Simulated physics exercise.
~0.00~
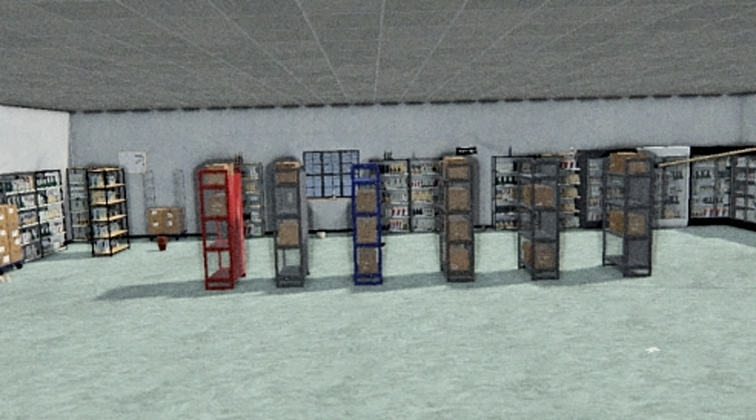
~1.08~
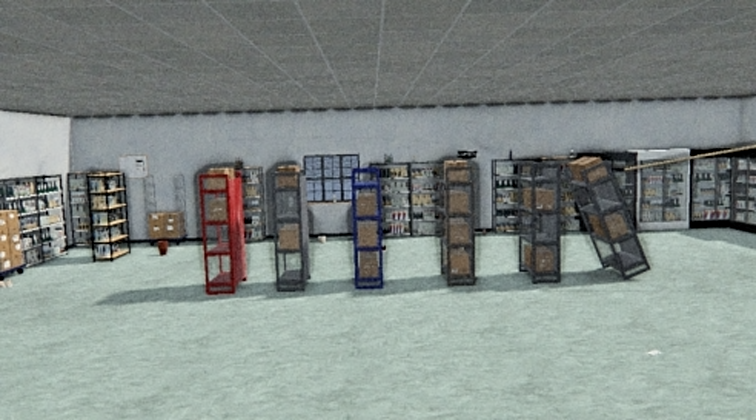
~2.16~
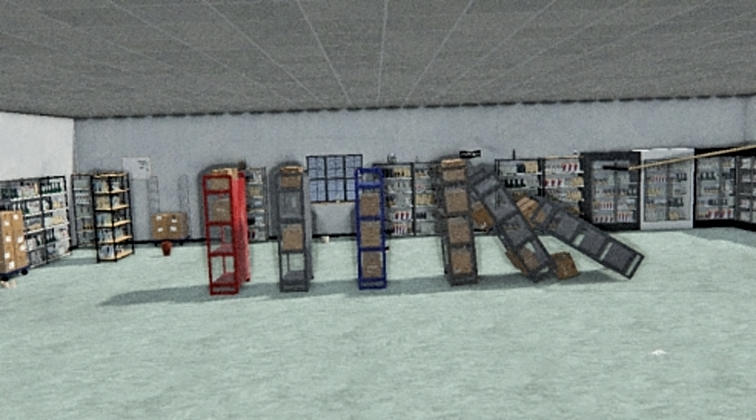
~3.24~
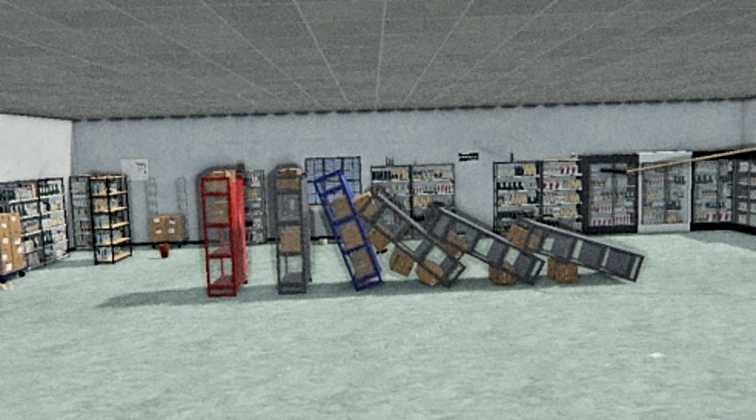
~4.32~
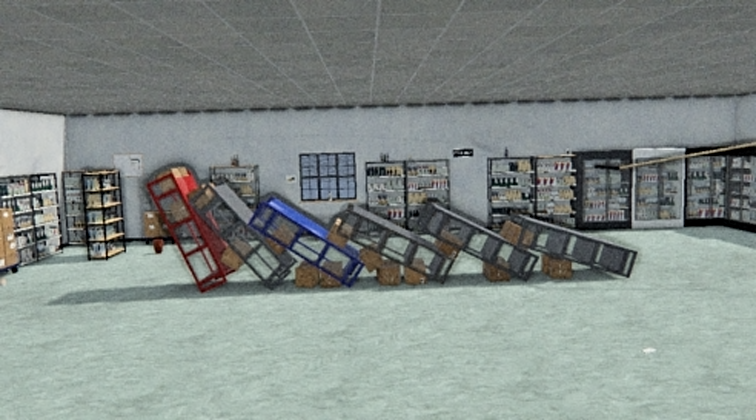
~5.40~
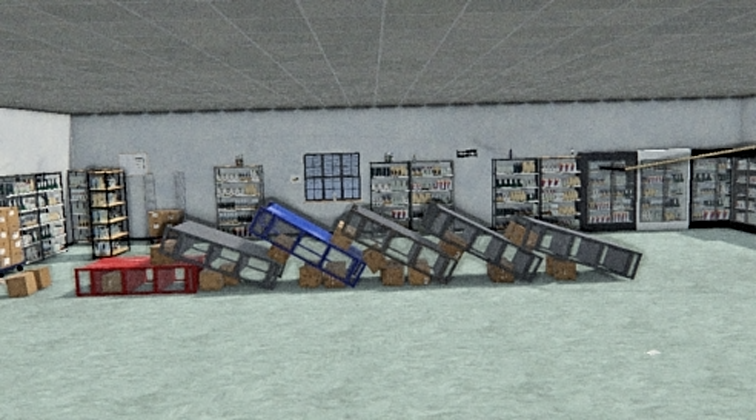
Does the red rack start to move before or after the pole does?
It moves after the pole. The pole shifts left at the start, while the red rack stays upright until the toppling reaches it at the far left.
